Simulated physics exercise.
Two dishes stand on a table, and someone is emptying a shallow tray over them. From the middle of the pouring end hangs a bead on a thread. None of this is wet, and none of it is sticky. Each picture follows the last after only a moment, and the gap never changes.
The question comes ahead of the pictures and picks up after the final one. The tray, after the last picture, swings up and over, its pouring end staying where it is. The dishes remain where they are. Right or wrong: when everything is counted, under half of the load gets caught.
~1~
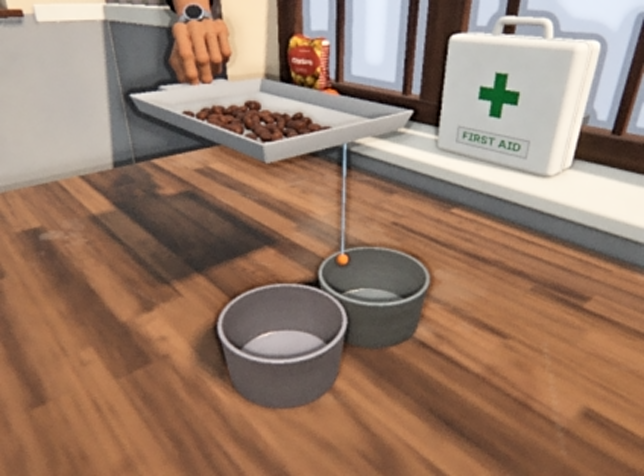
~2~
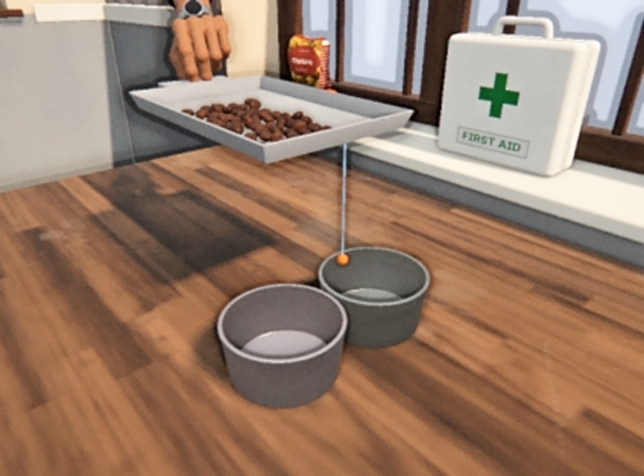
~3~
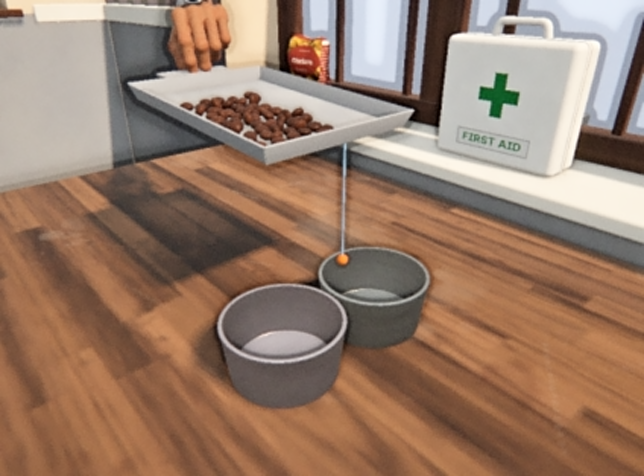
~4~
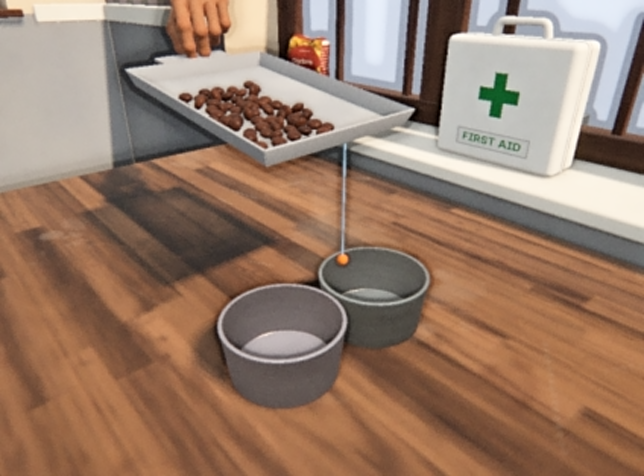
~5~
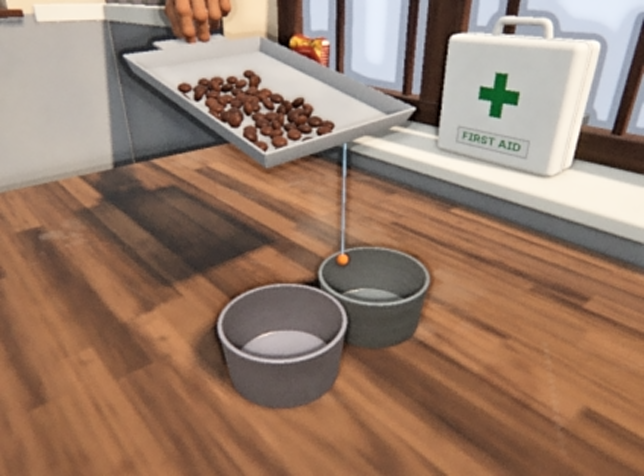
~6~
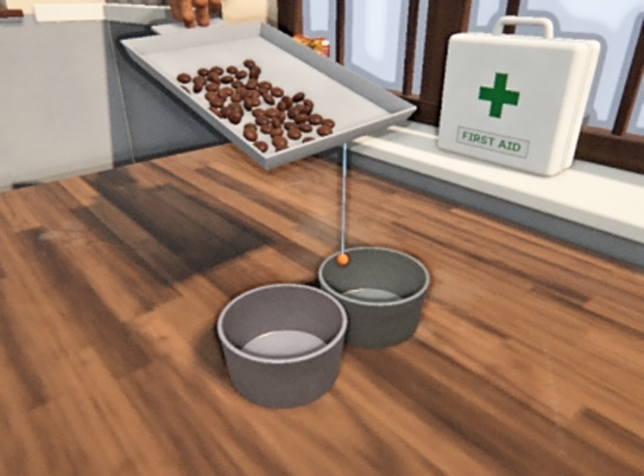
Wrong.
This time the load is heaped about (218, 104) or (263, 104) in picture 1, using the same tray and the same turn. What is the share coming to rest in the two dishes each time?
Near 80 per cent and near 80 per cent.
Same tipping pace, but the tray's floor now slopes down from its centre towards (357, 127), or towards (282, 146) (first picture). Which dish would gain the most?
On the first try it's the right-side dish, on the second the left-side dish.
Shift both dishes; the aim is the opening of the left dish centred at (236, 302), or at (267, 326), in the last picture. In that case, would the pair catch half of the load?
Try 1: A minority of it. Try 2: A majority of it.
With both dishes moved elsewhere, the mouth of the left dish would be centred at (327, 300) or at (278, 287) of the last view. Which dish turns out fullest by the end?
Well, first the one further left, then the one further left.
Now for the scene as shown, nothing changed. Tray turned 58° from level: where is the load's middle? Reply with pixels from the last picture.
Mark it at roughly (288, 129) in the final frame.
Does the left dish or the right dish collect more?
That would be the left of the two, then.
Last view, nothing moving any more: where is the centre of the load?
Roughly at pixel (295, 356).
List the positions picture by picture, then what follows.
Corners of the pouring end near (266, 142) and (404, 111), level; middle of the load near (254, 124), flat chocolate drops; left dish near (324, 371); right dish near (413, 315); bead on its thread near (342, 259), in the first picture.
Corners of the pouring end near (266, 142) and (404, 111), level; middle of the load near (254, 122), in the second picture.
Corners of the pouring end near (266, 144) and (404, 110), tipped barely, lowest at the left corner; middle of the load near (254, 119), in the third picture.
Corners of the pouring end near (267, 146) and (405, 108), tipped a little, lowest at the left corner; middle of the load near (254, 113), in the fourth picture.
Corners of the pouring end near (267, 149) and (406, 107), tipped a little, lowest at the left corner; middle of the load near (254, 108), in the fifth picture.
Corners of the pouring end near (268, 151) and (407, 106), tipped clearly, lowest at the left corner; middle of the load near (254, 102); left dish near (324, 371); right dish near (413, 315), in the sixth picture.
Shortly afterwards, tray tipped steeply; the whole lot on the tray.
Next, tray tipped right over; a little on the tray; near half in the left dish; a little in the right dish; a little outside both; a little in the air.
Some moments later, tray tipped past a quarter turn; the bulk in the left dish; a little in the right dish; a little outside both; only a few in the air.
In the end, tray tipped past a quarter turn; the bulk in the left dish; a little in the right dish; a little outside both; only a few in the air.
